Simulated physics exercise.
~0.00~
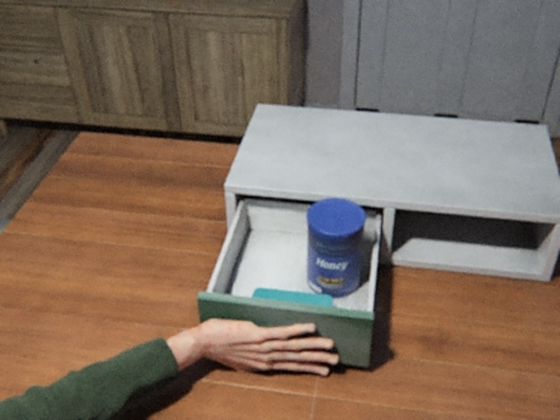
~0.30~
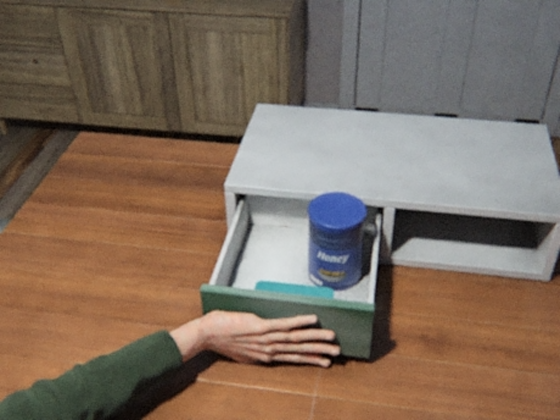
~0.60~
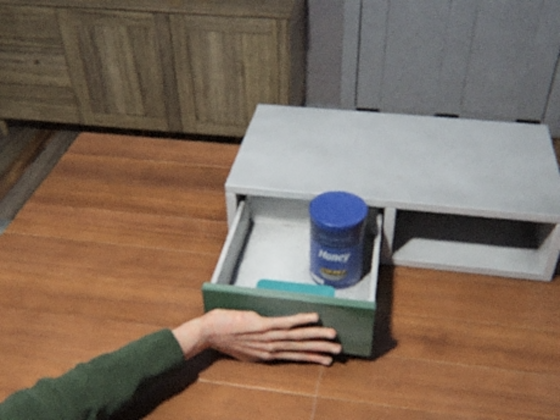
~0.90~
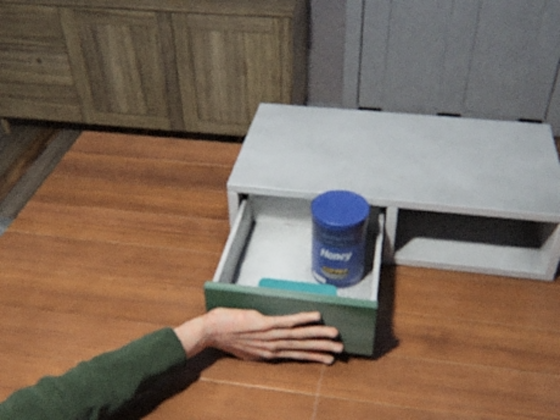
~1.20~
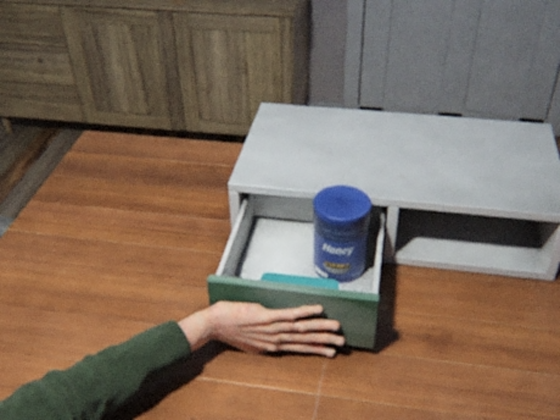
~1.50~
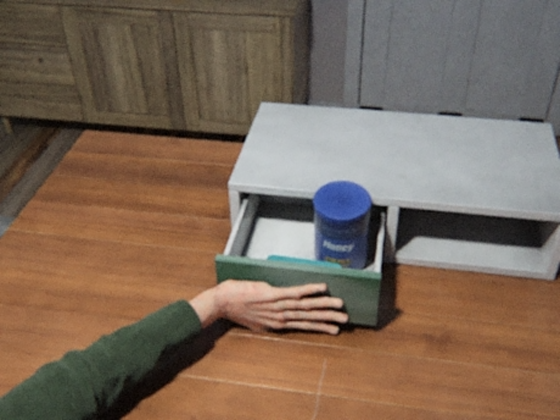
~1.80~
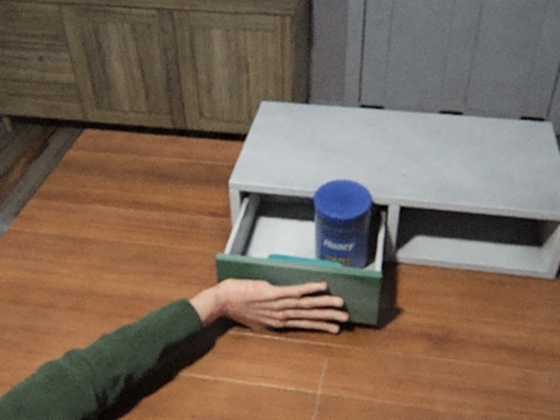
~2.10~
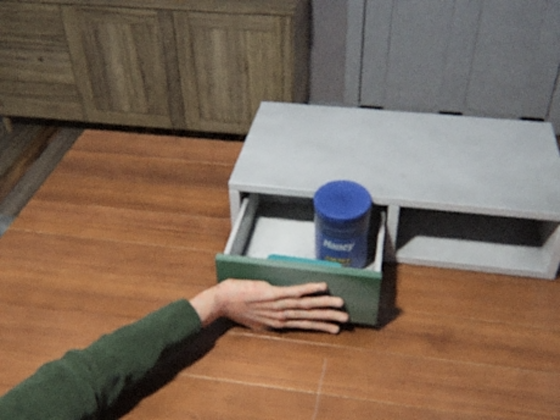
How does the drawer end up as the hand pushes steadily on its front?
The drawer jams partway in and stays ajar, with the blue tub still standing upright inside it.
